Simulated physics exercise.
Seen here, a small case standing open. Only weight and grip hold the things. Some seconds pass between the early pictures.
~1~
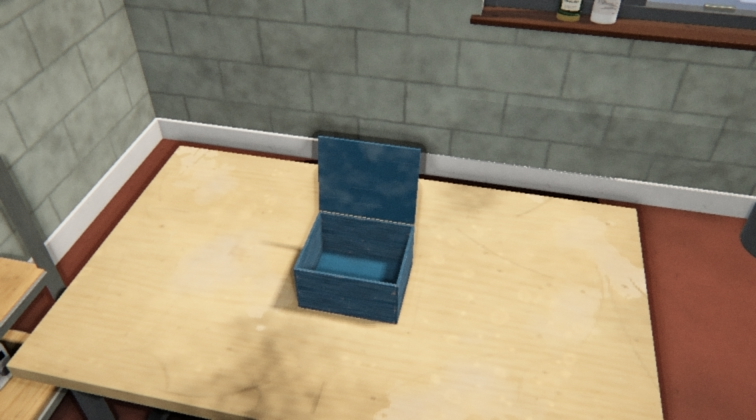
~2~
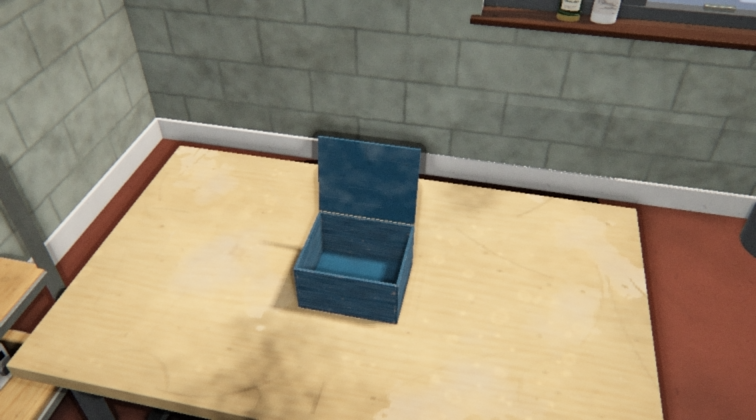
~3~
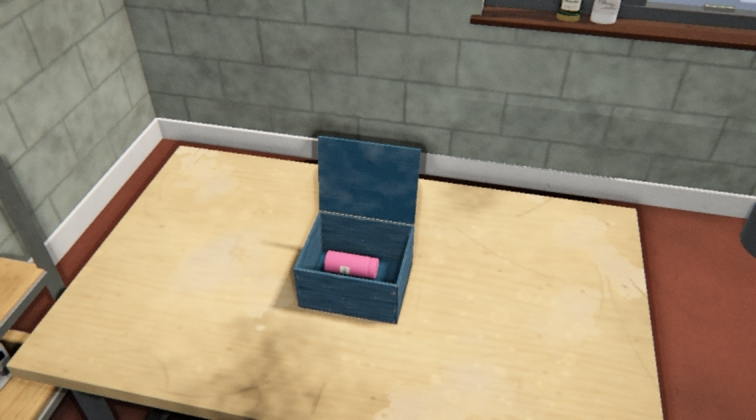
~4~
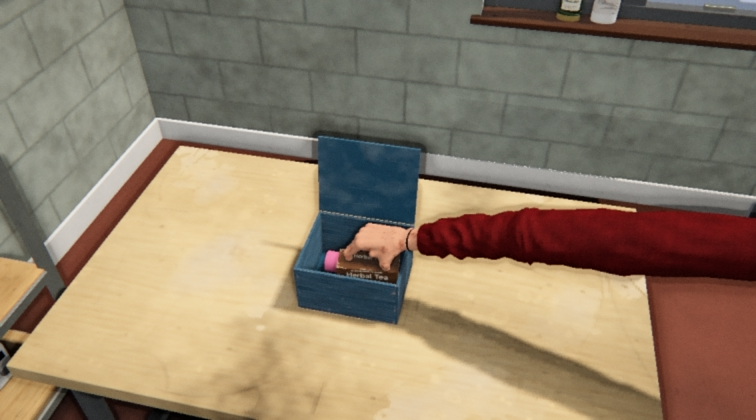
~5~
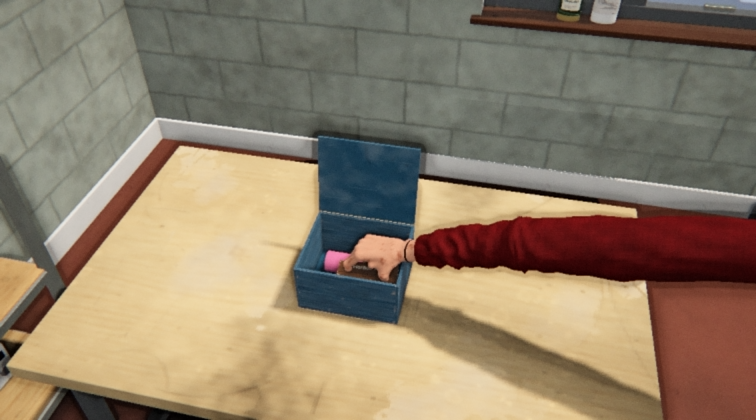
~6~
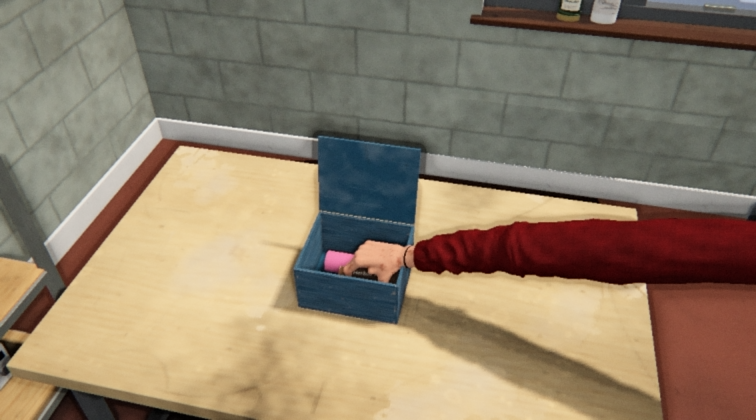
An arm in a red sleeve reached in from the right and lowered a brown carton into an open blue box, which had been empty before a pink container appeared inside.
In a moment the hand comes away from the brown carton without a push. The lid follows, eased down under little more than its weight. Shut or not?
It sits on the rim.
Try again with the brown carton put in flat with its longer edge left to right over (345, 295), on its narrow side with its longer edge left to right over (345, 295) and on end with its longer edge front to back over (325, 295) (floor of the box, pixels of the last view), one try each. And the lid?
First, it sits on the rim; second, it closes; third, it is held up.
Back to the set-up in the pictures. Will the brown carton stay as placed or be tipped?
The brown carton keeps its pose.
Then, 1.20 s after the last picture, lid starting down.
Then, 1.60 s after the last picture, lid 58° above the rim.
Then, 1.80 s after the last picture, lid 32° above the rim.
Then, 2.00 s after the last picture, lid shut.
At rest, lid shut; both in place. Seen from the same camera at the end, brown carton near (368, 287).
